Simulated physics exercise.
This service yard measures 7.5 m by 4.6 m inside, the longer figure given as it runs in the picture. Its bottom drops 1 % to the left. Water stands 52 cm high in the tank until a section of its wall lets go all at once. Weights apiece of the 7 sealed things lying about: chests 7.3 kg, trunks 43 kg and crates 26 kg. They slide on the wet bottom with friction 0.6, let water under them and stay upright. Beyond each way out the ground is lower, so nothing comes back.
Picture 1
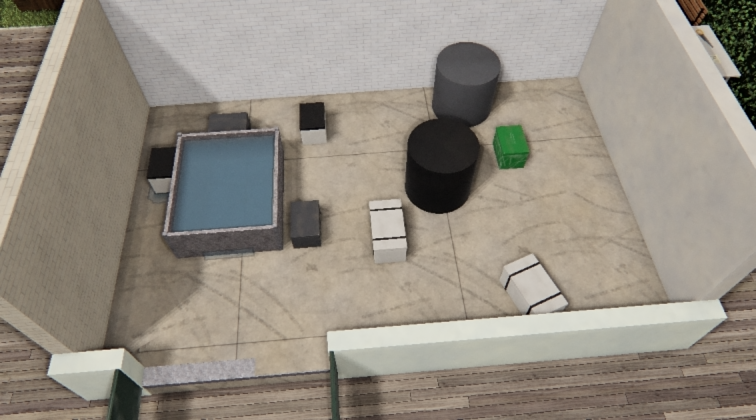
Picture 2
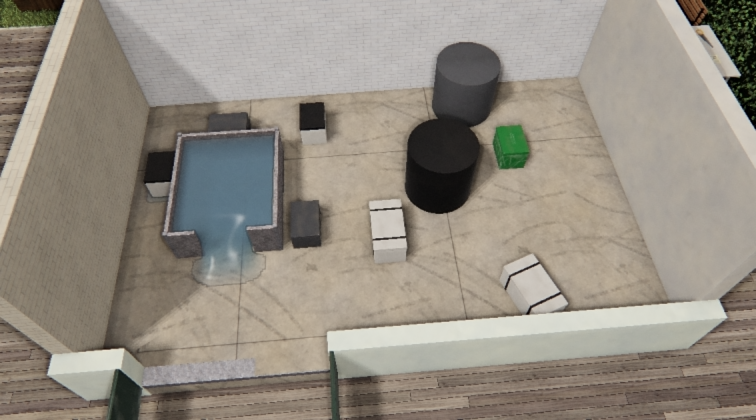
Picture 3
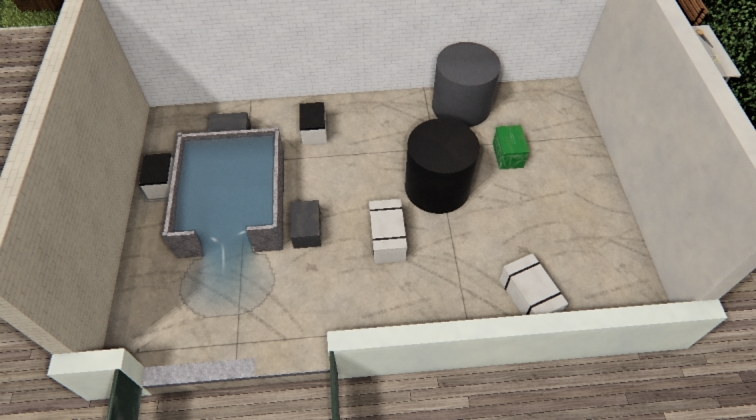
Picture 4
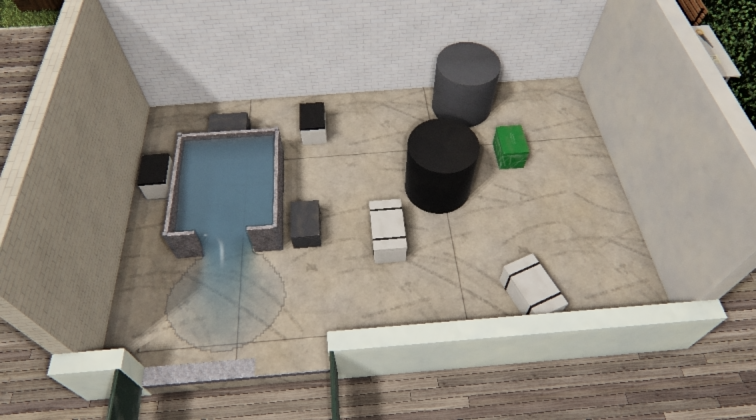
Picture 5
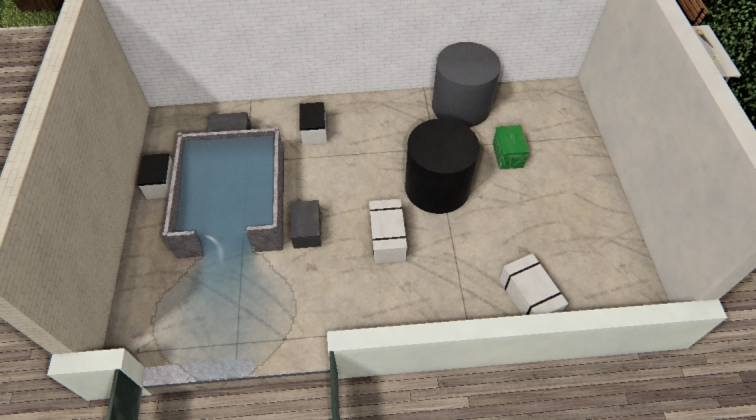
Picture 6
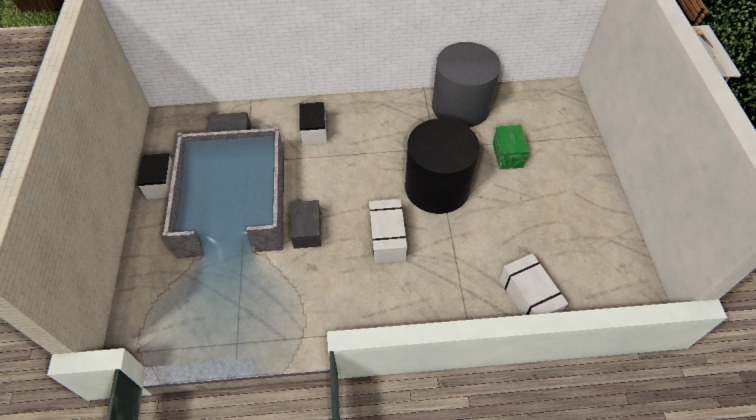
Water poured through a gap that opened in the front wall of a raised pool and spread across the yard floor toward the front opening, while the nearby blocks and drums hardly moved.
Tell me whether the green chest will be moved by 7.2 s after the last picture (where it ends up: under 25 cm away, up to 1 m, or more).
The green chest barely shifts.
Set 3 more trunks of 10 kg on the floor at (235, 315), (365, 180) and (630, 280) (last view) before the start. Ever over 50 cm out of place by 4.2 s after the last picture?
In that order: More, short of it, under.
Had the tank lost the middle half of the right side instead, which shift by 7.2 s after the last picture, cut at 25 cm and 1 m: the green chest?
Then the green chest moves a short way.
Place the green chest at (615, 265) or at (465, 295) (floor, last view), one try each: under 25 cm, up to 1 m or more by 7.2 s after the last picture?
In that order: It holds its place; it barely shifts.
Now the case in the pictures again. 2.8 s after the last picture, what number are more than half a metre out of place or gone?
By then 0.
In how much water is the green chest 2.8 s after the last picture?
About 0 cm.
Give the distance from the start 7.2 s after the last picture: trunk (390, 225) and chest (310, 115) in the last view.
In turn: 0 cm, 0 cm.
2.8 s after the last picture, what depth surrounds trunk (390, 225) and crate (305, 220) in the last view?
Roughly 0 and 0 cm.
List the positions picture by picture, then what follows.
The green chest at (513, 139) rests on the ground; 2.4 m2 under water; 0 of 7 have shifted, in the first picture.
The green chest at (513, 139) rests on the ground; 2.8 m2 under water; 1 of 7 have shifted, in the second picture.
The green chest at (513, 139) rests on the ground; water covers 3.3 m2; 1 of 7 have shifted, in the third picture.
The green chest at (513, 139), on the bottom; 4.0 m2 under water; 1 of 7 have shifted, in the fourth picture.
The green chest at (513, 139) rests on the ground; water covers 4.8 m2; 1 of 7 have shifted, in the fifth picture.
The green chest at (513, 139) rests on the ground; water covers 5.4 m2; 1 of 7 have shifted, in the sixth picture.
Then, 0.9 s after the last picture the green chest is near (513, 139), 0.0 m from its start, aground; 0 of 7 are out; 0 afloat.
Then, 2.8 s after the last picture the green chest is near (513, 139), 0.0 m from its start, aground; 0 of 7 are out; 0 afloat.
Then, 4.8 s after the last picture the green chest is near (513, 139), 0.0 m from its start, aground; 0 of 7 are out; 0 afloat.
Then, 7.2 s after the last picture the green chest is near (513, 139), 0.0 m from its start, aground; 0 of 7 are out; 0 afloat.
